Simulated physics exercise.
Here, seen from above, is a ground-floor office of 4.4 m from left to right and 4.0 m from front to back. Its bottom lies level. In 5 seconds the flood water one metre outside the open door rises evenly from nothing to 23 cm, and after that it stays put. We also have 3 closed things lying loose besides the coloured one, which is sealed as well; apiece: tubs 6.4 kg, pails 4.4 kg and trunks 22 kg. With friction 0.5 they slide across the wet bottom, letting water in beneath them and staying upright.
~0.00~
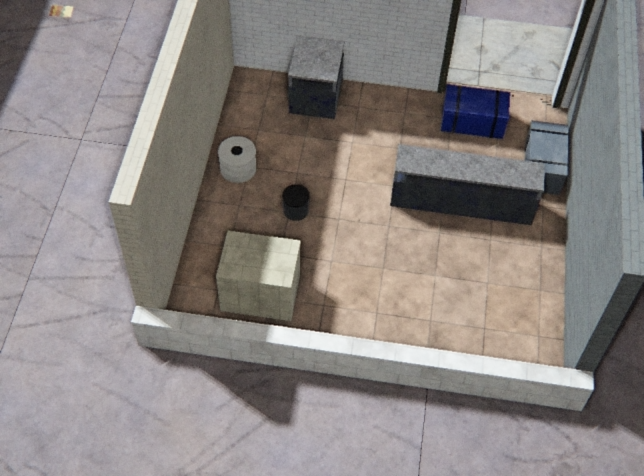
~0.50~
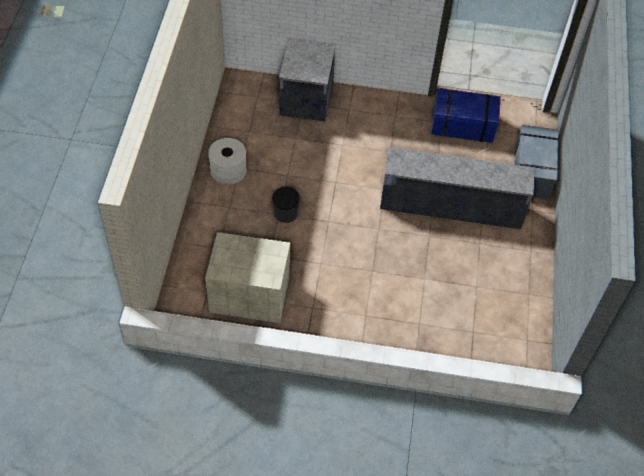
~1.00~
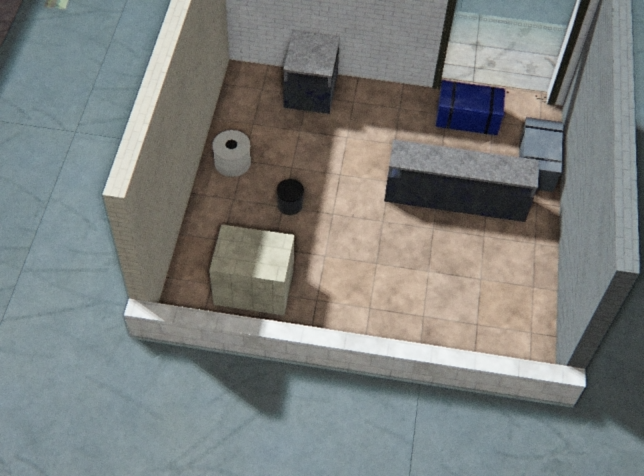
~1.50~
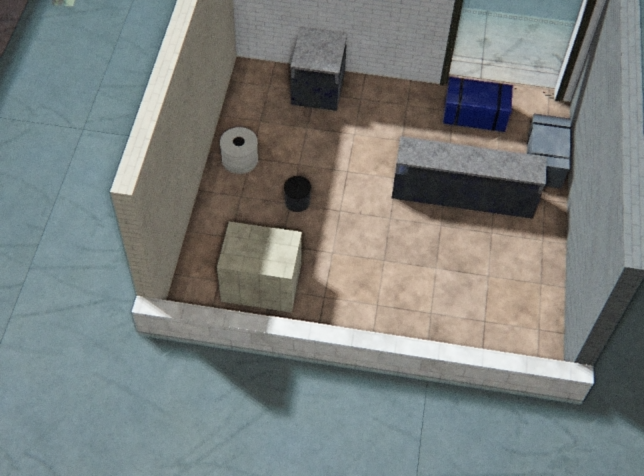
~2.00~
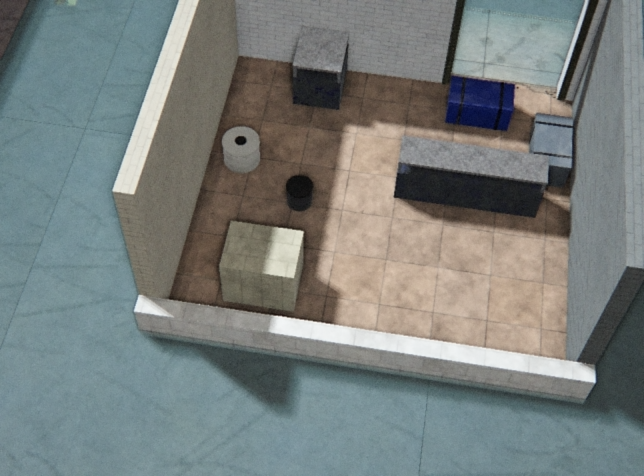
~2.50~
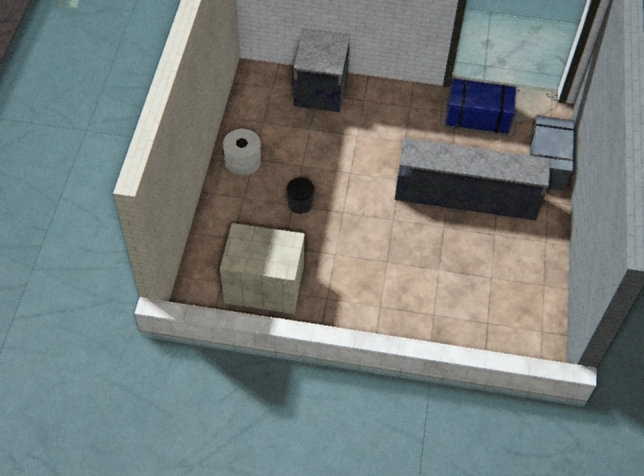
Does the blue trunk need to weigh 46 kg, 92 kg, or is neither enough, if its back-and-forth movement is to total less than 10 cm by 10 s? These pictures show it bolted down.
It takes 92 kg.
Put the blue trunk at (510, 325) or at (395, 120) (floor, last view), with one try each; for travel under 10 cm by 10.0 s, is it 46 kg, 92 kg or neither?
The small mass already works; the big mass is needed.
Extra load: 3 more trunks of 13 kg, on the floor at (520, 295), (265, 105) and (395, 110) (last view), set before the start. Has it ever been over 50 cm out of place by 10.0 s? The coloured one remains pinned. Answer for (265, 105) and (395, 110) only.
Results: Threshold not reached; threshold exceeded.
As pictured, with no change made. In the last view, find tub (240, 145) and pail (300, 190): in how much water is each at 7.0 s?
First about 3 cm, second about 3 cm.
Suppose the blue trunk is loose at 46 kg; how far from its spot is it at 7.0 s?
I'd put it at about 100 cm.
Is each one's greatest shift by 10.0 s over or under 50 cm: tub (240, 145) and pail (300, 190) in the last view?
In that order: Over, under.
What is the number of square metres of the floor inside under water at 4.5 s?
3.0 m2.
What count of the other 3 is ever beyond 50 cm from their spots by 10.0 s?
The total is 2.
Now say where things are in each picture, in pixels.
The blue trunk at (478, 101), on the bottom; 0.0 m2 under water; 0 of 4 have shifted, in the first frame.
The blue trunk at (468, 105), on the bottom; 0.0 m2 under water; 0 of 4 have shifted, in the second frame.
The blue trunk at (473, 97) rests on the ground; water covers 0.0 m2; 0 of 4 have shifted, in the third frame.
The blue trunk at (480, 94), on the bottom; 0.0 m2 under water; 0 of 4 have shifted, in the fourth frame.
The blue trunk at (482, 93), on the bottom; water covers 0.0 m2; 0 of 4 have shifted, in the fifth frame.
The blue trunk at (483, 96) rests on the ground; 0.4 m2 under water; 0 of 4 have shifted, in the sixth frame.
After 3.5 s the blue trunk would be 0 cm from its start with 46 kg and 0 cm from its start with 92 kg; 5 cm of water round it then.
After 4.5 s the blue trunk would be 6 cm from its start with 46 kg and 0 cm from its start with 92 kg; 7 cm of water round it then.
After 7.0 s the blue trunk would be 110 cm from its start with 46 kg and 0 cm from its start with 92 kg; 9 cm of water round it then.
After 10.0 s the blue trunk would be 210 cm from its start with 46 kg and 0 cm from its start with 92 kg; 12 cm of water round it then.
